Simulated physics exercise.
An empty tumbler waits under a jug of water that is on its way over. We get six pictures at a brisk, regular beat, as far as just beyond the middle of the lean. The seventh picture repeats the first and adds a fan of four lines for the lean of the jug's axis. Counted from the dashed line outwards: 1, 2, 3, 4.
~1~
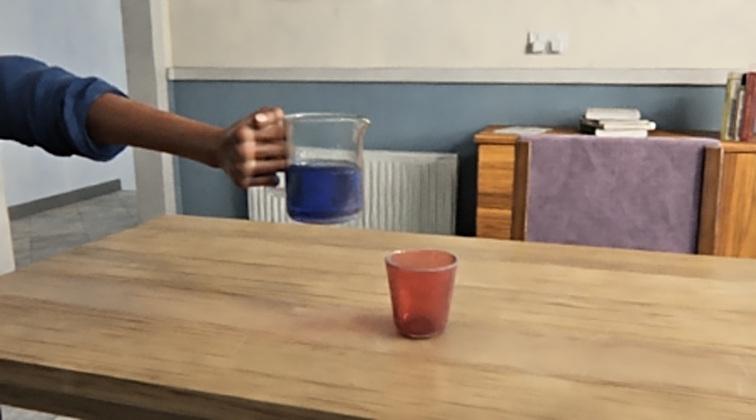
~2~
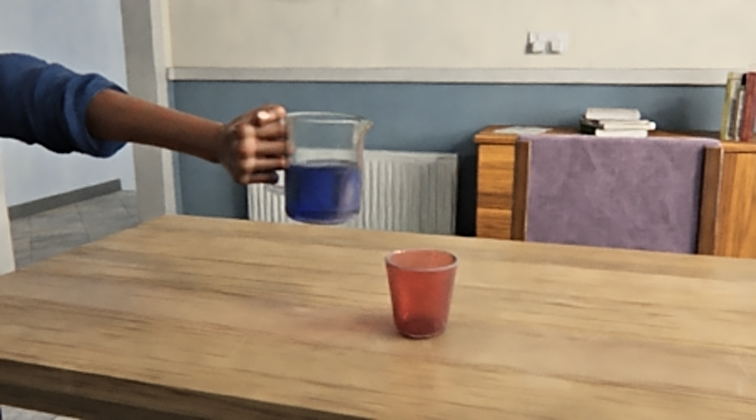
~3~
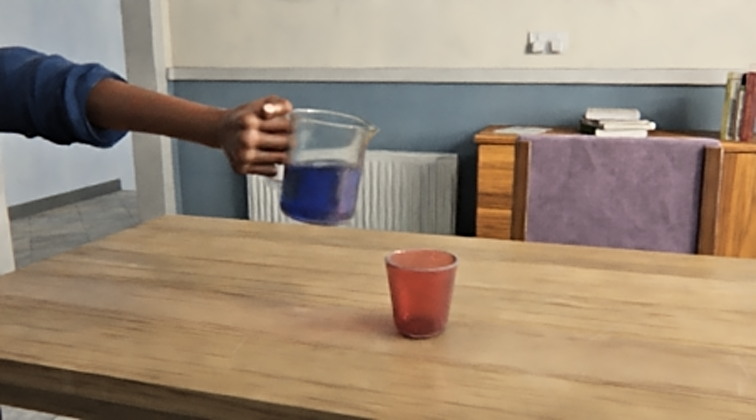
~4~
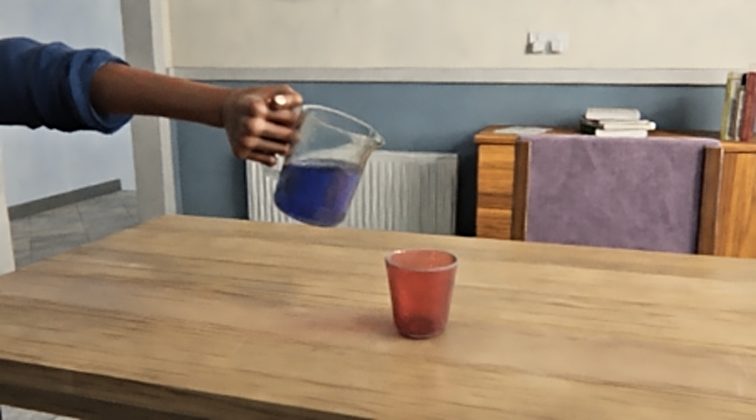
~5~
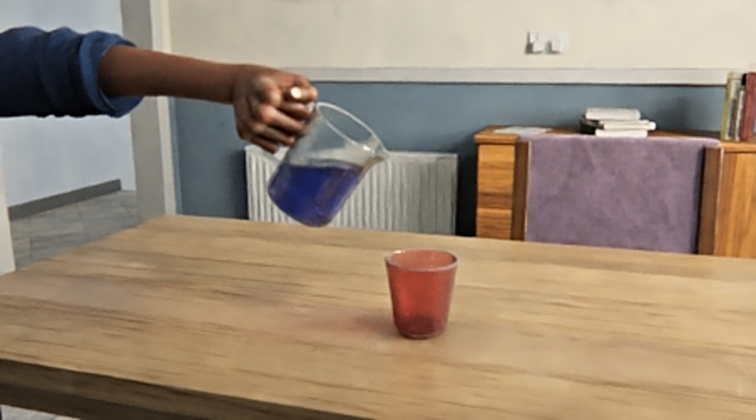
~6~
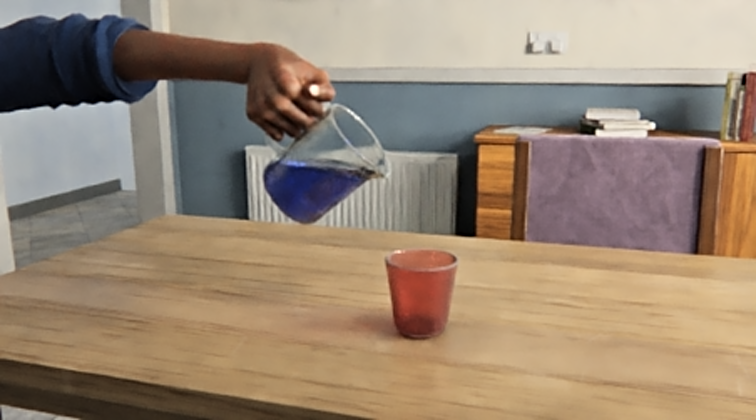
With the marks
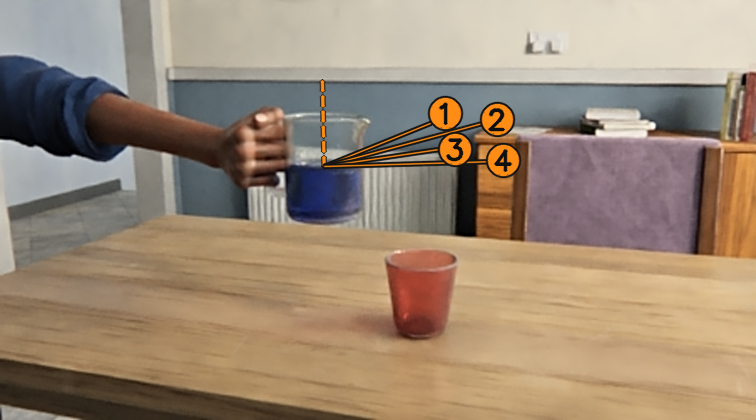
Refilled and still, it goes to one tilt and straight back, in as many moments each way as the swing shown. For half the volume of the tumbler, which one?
Take 2.
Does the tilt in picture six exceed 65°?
No, it does not.
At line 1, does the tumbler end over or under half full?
Under.
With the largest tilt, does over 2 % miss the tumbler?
Yes.
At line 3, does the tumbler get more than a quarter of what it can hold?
Yes.
On the marked copy, 1 at (430, 123); 2 at (480, 123); 3 at (437, 149); 4 at (486, 161).
With 1, the tumbler ends with about 32 % of what it can hold.
With 2, the tumbler ends with about 49 % of what it can hold.
With 3, the tumbler ends with about 64 % of what it can hold.
With 4, the tumbler ends with about 72 % of what it can hold; 10 % of the water is spilt.
